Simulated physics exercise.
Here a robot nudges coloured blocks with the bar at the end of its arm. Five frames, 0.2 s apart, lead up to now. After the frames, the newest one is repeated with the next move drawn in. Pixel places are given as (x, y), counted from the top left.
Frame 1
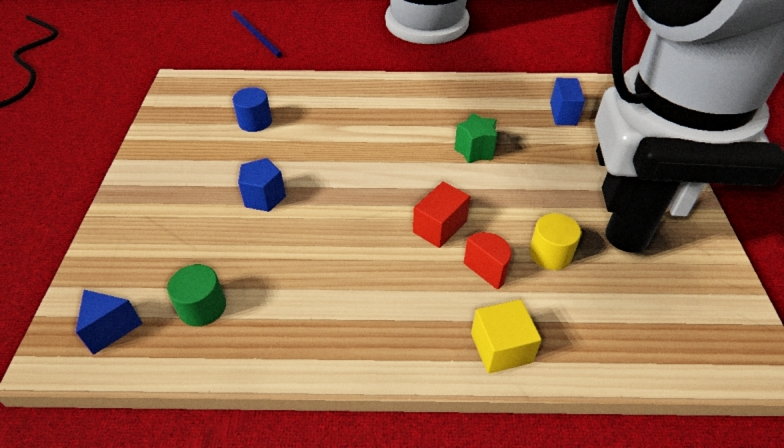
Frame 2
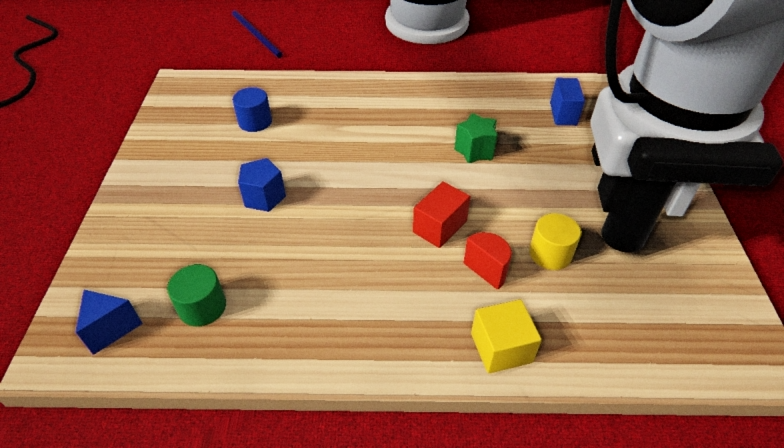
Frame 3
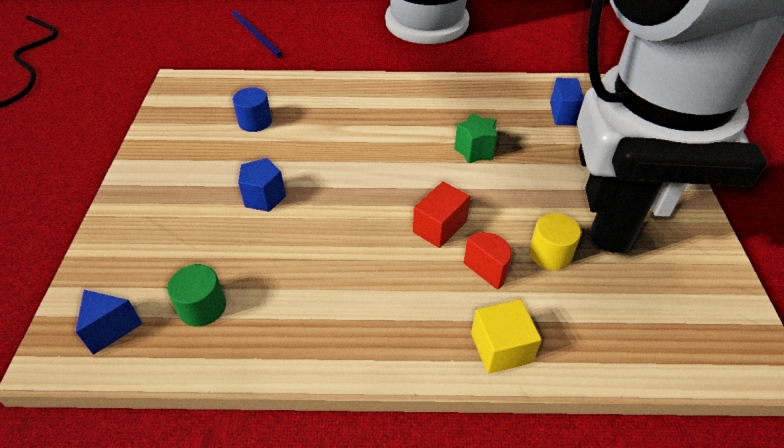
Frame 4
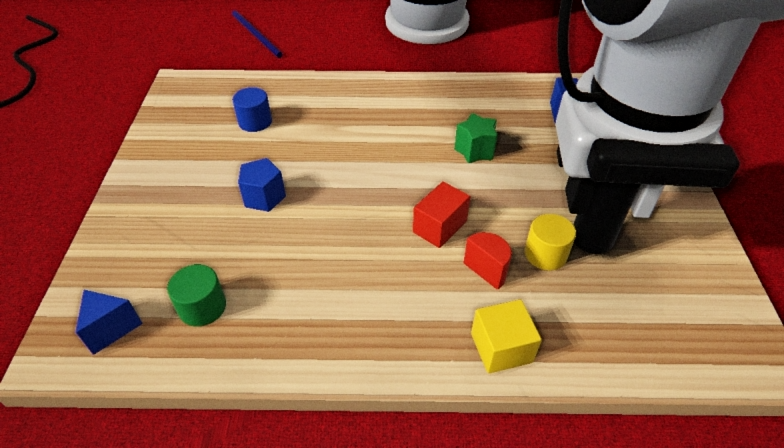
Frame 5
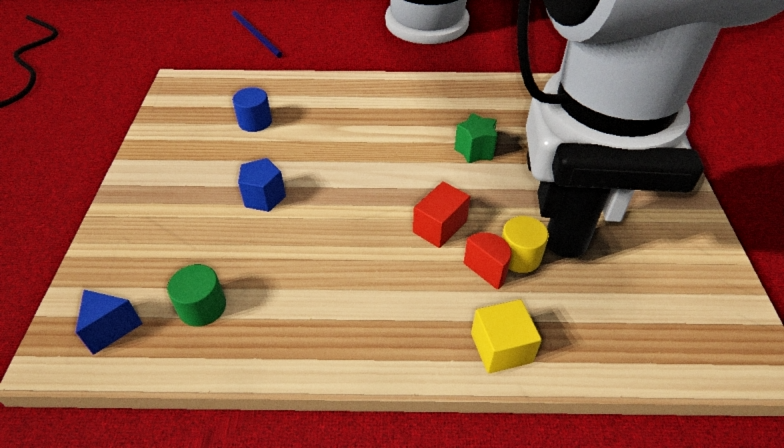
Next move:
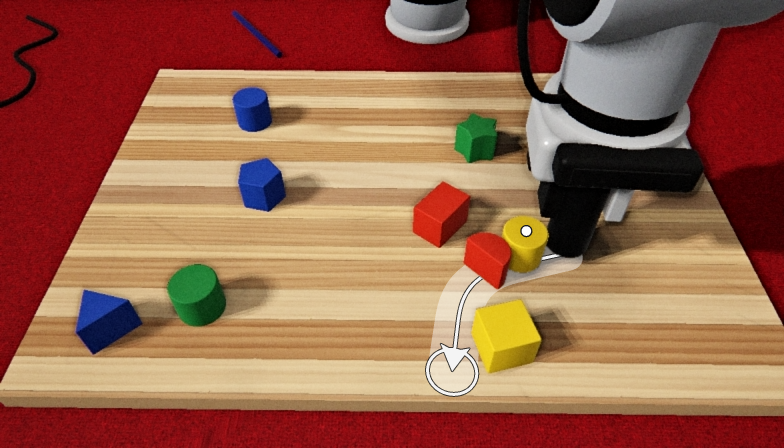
In the video, a robot arm with a black bar at its end moves left over a wooden board of coloured blocks, reaches the yellow cylinder and pushes it left until it sits close beside the red D-shaped block.
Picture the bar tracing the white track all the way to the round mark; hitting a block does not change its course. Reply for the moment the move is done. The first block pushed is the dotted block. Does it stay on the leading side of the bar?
The dotted block slips off.
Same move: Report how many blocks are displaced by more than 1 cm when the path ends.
It will shift three or more blocks.
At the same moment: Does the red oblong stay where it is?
I expect so.
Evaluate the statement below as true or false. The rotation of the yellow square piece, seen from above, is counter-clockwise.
The statement is correct.
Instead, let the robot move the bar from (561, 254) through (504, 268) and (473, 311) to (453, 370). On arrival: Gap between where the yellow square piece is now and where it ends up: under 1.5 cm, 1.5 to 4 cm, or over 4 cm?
Once the path ends, it will sit 1.5 to 4 cm from where it is now.
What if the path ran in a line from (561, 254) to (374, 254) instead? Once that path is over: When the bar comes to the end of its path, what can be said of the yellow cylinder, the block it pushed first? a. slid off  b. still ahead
b - still ahead.
Path on the board, from (561, 254) over (501, 268) and (461, 308) to (452, 371); the dot is on the yellow cylinder.
What follows on the original path. One third of the way, bar at (503, 256); red D-shaped block at (431, 256), turned 65° anticlockwise; yellow cylinder at (462, 234).
Two thirds of the way, bar at (462, 296); red D-shaped block at (405, 262), turned 95° anticlockwise; yellow cylinder at (440, 238).
At the end, bar at (454, 360); red oblong in place; red D-shaped block at (405, 262), turned 95° anticlockwise; yellow square piece at (513, 342), turned 55° anticlockwise; yellow cylinder at (440, 238).
